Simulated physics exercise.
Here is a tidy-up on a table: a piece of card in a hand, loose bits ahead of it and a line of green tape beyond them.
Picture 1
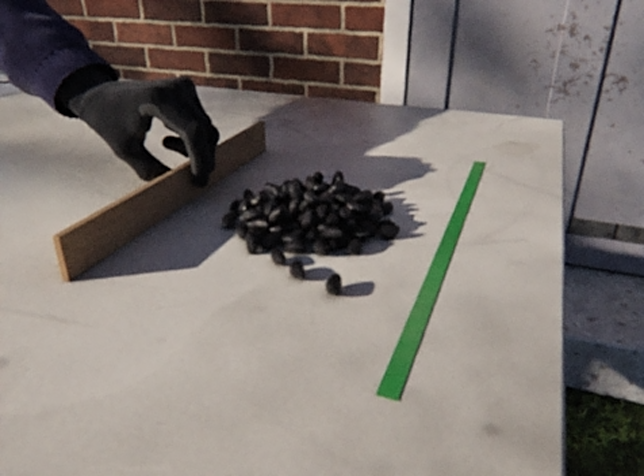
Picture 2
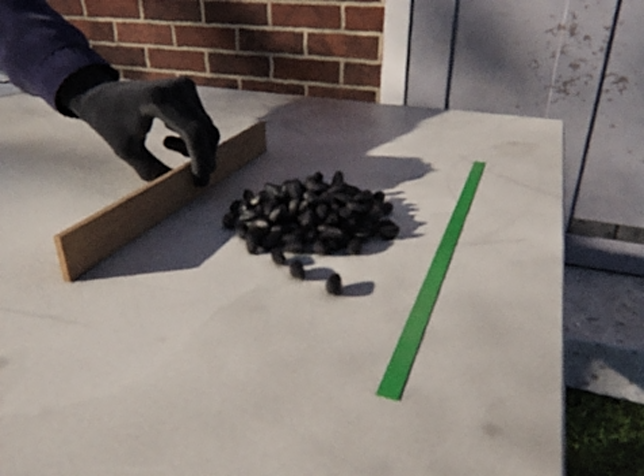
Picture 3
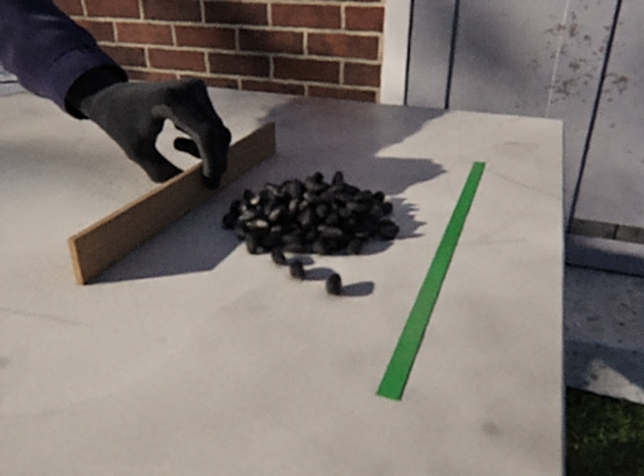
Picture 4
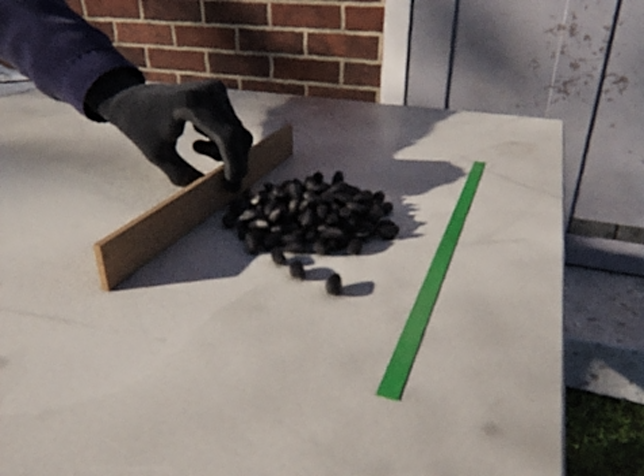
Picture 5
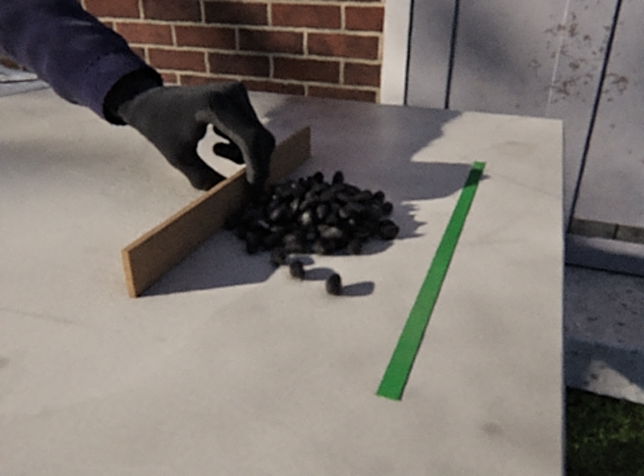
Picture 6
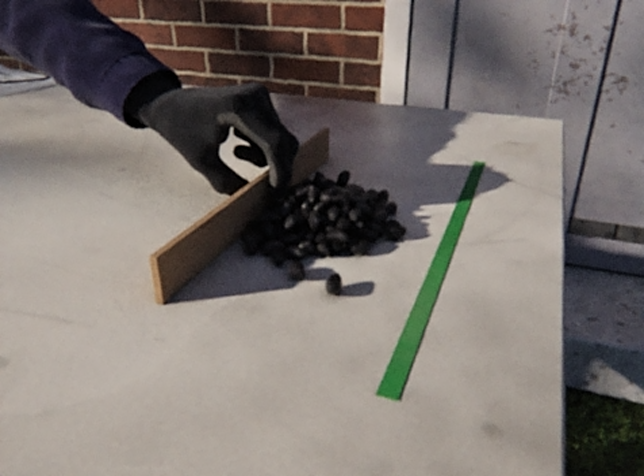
On a pale table by a brick wall, a black-gloved hand held a strip of card still, then slid it right into a heap of black beans, nudging them slightly toward a green tape line.
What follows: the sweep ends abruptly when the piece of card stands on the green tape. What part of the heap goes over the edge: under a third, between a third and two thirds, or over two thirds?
It pushes less than a third off the end.
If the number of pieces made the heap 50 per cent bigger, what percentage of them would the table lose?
It comes to 20 per cent or so.
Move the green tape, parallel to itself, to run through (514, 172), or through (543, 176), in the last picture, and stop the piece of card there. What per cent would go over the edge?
First some 60, then 90 per cent.
Soon, piece of card still moving, near (361, 189); heap all on the table, its front near (492, 247).
A while on, piece of card stopped at the green tape; heap a small part over the edge.
Towards the end, piece of card stopped at the green tape; heap about a quarter over the edge.
Finally, piece of card stopped at the green tape; heap about a quarter over the edge.
